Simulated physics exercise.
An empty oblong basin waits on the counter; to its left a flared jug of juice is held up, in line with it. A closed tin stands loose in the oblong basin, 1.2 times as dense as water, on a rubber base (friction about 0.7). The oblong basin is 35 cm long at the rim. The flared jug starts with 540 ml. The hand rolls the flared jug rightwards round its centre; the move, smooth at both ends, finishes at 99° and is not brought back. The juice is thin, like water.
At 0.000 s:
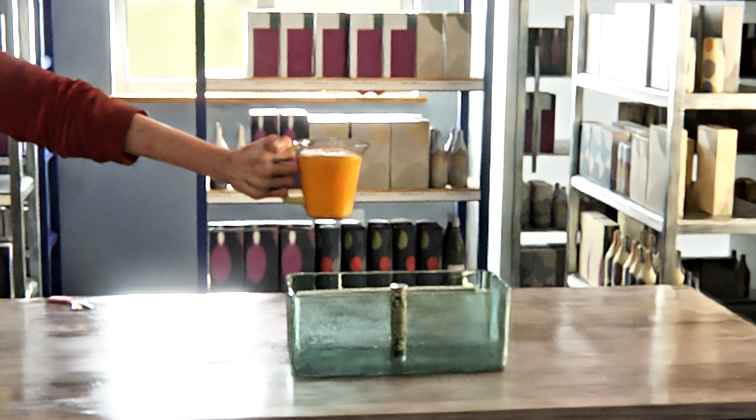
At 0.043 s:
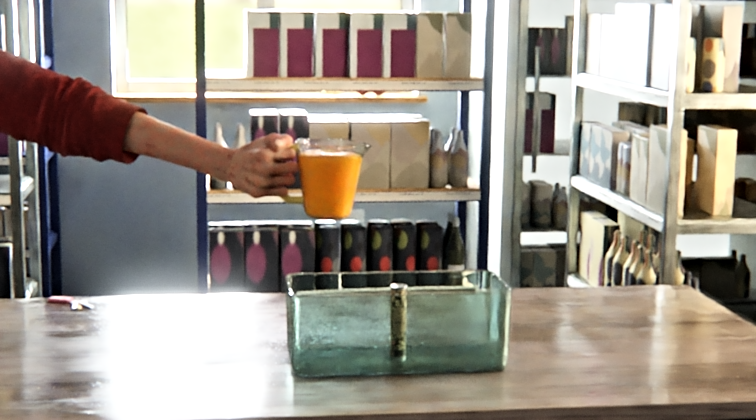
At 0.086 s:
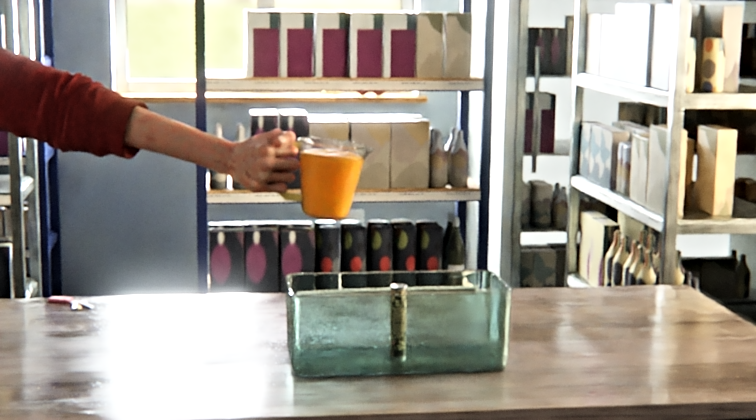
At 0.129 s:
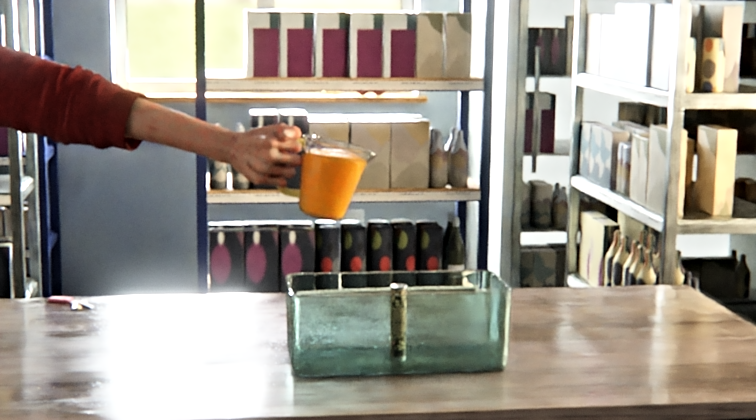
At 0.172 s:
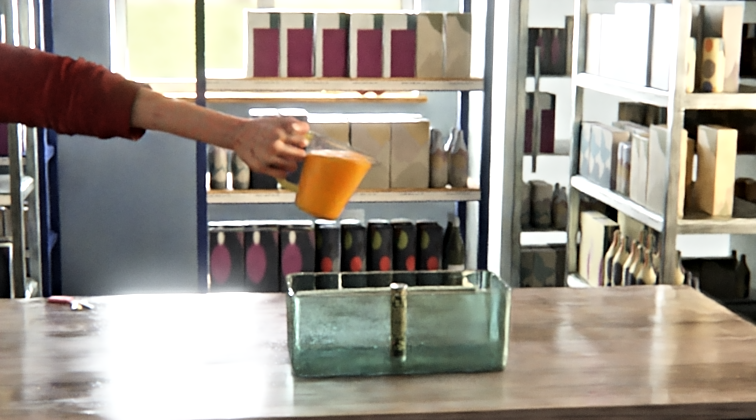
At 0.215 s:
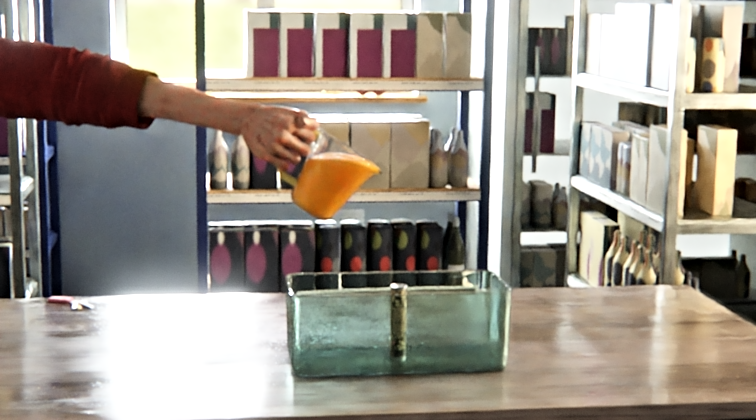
A hand slowly tilts a jug of orange juice rightwards above a glass basin.
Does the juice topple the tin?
The tin remains upright.
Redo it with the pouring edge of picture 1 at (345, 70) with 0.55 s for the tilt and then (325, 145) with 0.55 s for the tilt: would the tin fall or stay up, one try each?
First it remains upright; then it goes over.
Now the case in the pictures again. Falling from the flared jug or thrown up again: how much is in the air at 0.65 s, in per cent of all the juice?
Some 20 per cent.
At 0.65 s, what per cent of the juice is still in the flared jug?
Near 12 in a hundred.
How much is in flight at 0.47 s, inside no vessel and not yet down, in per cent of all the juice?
About 36 per cent.
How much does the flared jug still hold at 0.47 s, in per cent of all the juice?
About 50 per cent.
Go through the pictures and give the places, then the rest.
The first frame shows tilt 0°; pouring edge (371, 144); surface from (298, 154) to (361, 153); the oblong basin's rim runs from (289, 287) to (502, 282); the tin's top is at (399, 289).
The second frame shows tilt 2°; pouring edge (372, 145); surface from (298, 153) to (360, 154).
The third frame shows tilt 6°; pouring edge (374, 148); surface from (300, 152) to (362, 155).
The fourth frame shows tilt 13°; pouring edge (377, 154); surface from (304, 151) to (366, 158).
The fifth frame shows tilt 22°; pouring edge (380, 162); surface from (306, 154) to (371, 160).
The sixth frame shows tilt 33°; pouring edge (383, 172); surface from (306, 163) to (375, 164).
Then, 0.47 s in, the tilt is 93° and 50 per cent is still to pour; the tin stands where it began.
Then, 0.65 s in, the tilt is 99° and 12 per cent is still to pour; the tin stands where it began.
Then, 0.84 s in, the tilt is 99° and 1 per cent is still to pour; the tin stands where it began.
Then, 1.05 s in, the tilt is 99° and 0 per cent is still to pour; the tin stands where it began.
Finally, the tin stands where it began.
